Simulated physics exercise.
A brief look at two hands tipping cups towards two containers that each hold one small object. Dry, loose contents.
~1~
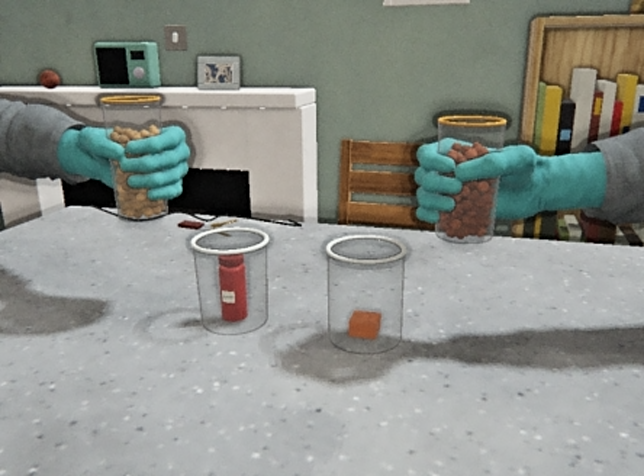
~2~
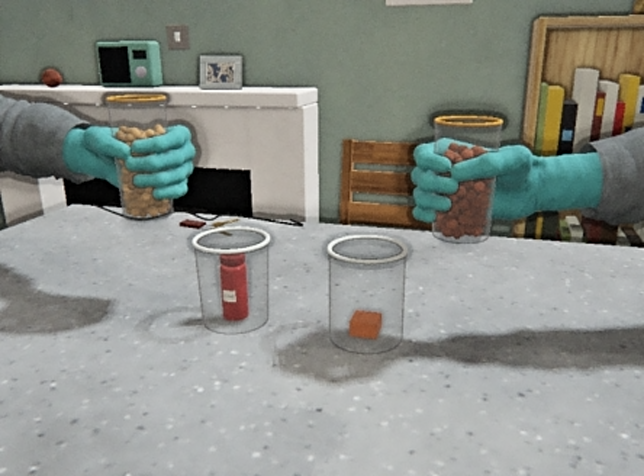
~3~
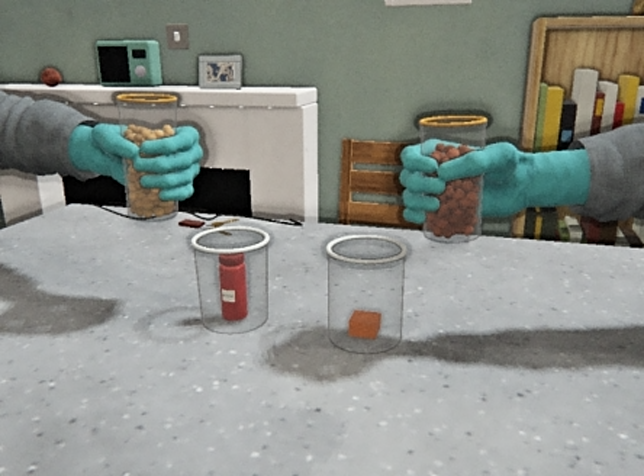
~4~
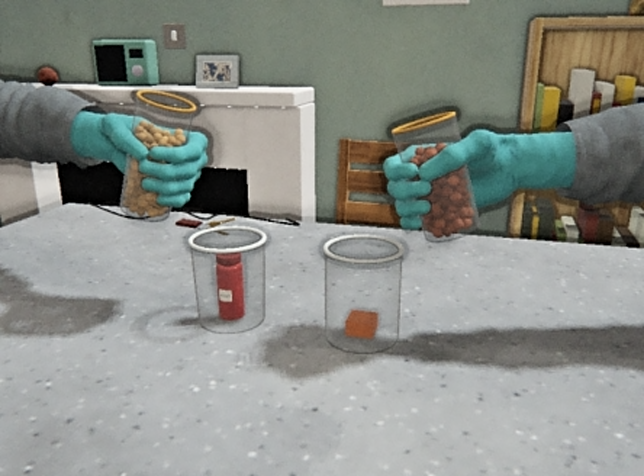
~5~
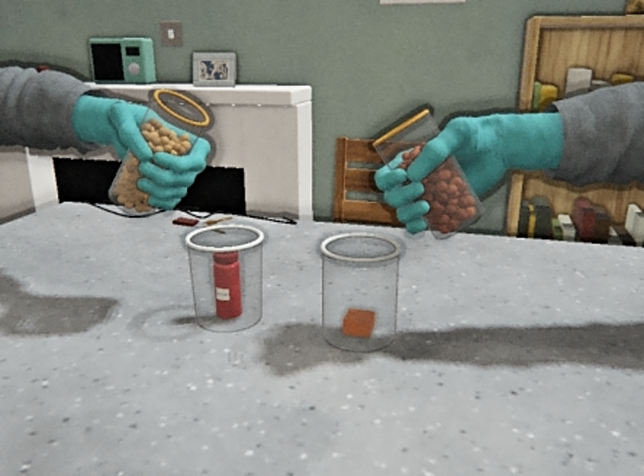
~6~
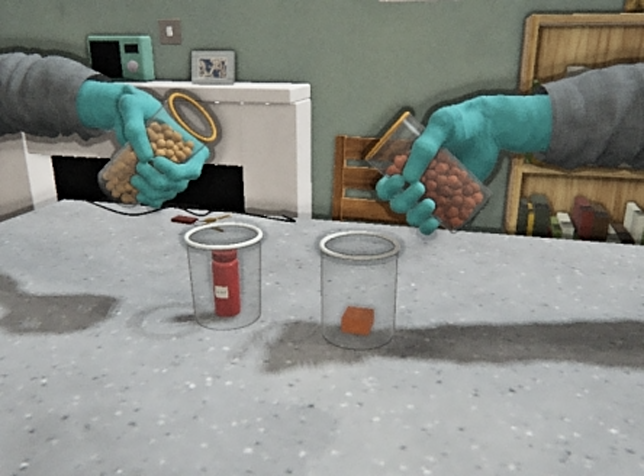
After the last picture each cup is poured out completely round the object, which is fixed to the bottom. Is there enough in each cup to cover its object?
Result: The left will jut up past the level. The right will get fully engulfed.
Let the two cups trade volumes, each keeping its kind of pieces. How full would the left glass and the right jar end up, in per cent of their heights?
On the left around 55, on the right around 55.
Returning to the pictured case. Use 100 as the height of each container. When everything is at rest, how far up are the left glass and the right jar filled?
I get 65 % for the left and 50 % for the right.
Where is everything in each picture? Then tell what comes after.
In the first frame, small canister in the left glass at (233, 286), reaching well over half way up; left cup at (137, 159), three quarters full of round wooden beads; small block in the right jar at (365, 325), a quarter of its height or less; right cup at (468, 180), three quarters full of clay pellets.
In the second frame, left cup at (143, 158), upright; right cup at (464, 180), upright.
In the third frame, left cup at (150, 158), tipped 3°; right cup at (452, 179), tipped 3°.
In the fourth frame, left cup at (155, 158), tipped 18°; right cup at (438, 178), tipped 18°.
In the fifth frame, left cup at (156, 157), tipped 34°; right cup at (430, 177), tipped 34°.
In the sixth frame, small canister in the left glass at (226, 281); left cup at (155, 154), tipped 50°; small block in the right jar at (358, 321); right cup at (429, 175), tipped 50°.
Then, 0.26 s past the last view, left glass empty, all of its cupful still in the cup; right jar empty, all of its cupful still in the cup.
Then, 0.60 s past the last view, left glass nearly empty, nearly all of its cupful still in the cup; right jar empty, all of its cupful still in the cup.
Then, 0.96 s past the last view, left glass a third full, about a third of its cupful still in the cup; right jar nearly empty, about half of its cupful still in the cup.
Finally, left glass two thirds full (surface near (225, 263)), one piece on the counter; right jar half full (surface near (359, 289)), nothing beside it; the left thing is still showing; the right thing is covered.
